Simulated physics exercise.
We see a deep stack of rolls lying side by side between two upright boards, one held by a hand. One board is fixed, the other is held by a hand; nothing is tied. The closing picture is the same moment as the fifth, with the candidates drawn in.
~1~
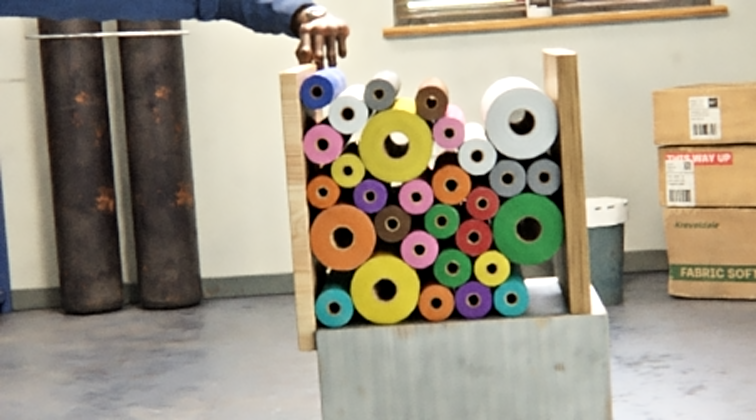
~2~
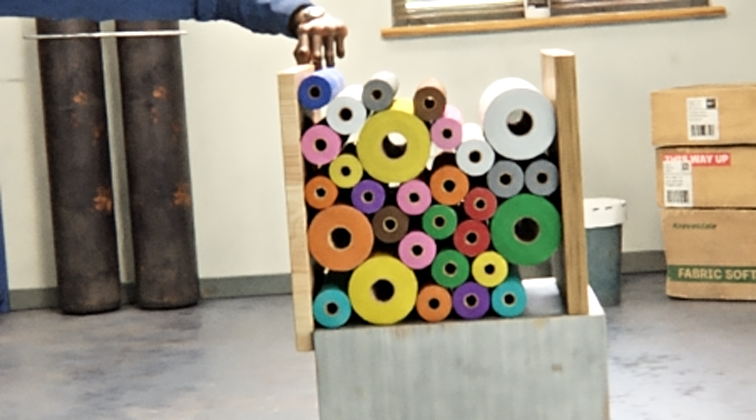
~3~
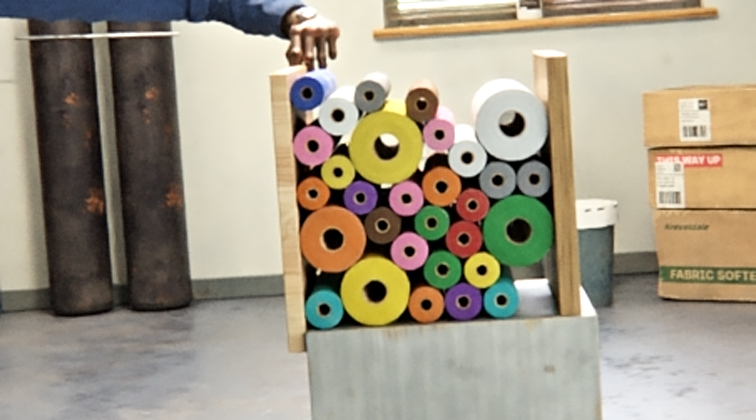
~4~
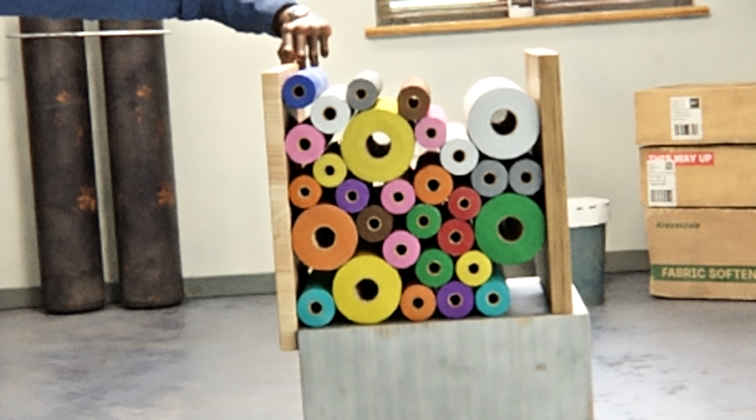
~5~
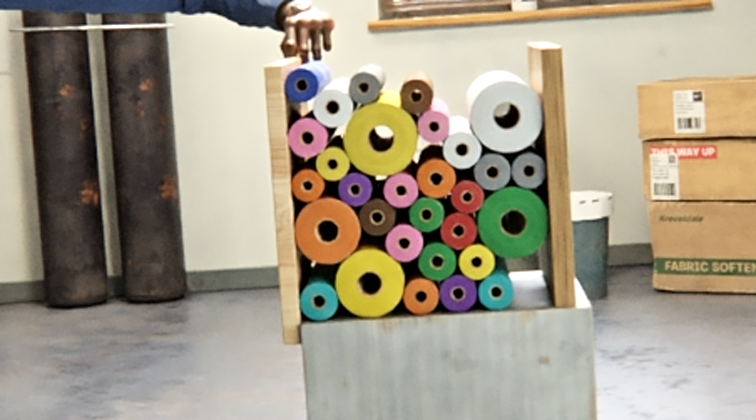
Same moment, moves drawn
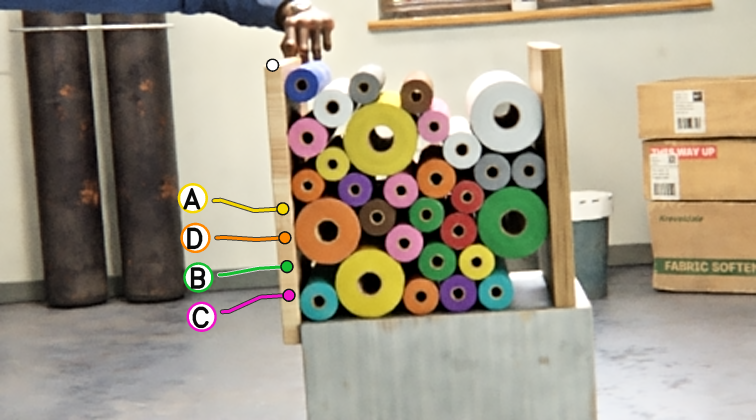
In a room with cardboard boxes and two dark cylinders by the wall, a hand rests at the top left of colourful rolls stacked between upright boards; the view shifts slightly while the rolls stay in place.
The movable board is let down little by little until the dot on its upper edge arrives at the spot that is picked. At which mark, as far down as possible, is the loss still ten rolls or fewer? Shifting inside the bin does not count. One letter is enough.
The answer is mark B.
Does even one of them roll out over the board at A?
At A: Yes.
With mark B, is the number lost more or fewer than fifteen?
It loses fewer than fifteen.
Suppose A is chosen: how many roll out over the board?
At A the number is four.
On the marked copy, A at (283, 209); B at (287, 266); C at (289, 296); D at (285, 238); the white dot at (273, 66).
With B. Early on, top of the board (288, 150).
Further on, top of the board (295, 246).
At the end, top of the board (296, 265), about seven out over the board.
As for the rest, A about four out over the board; C more than ten out over the board; D about six out over the board.
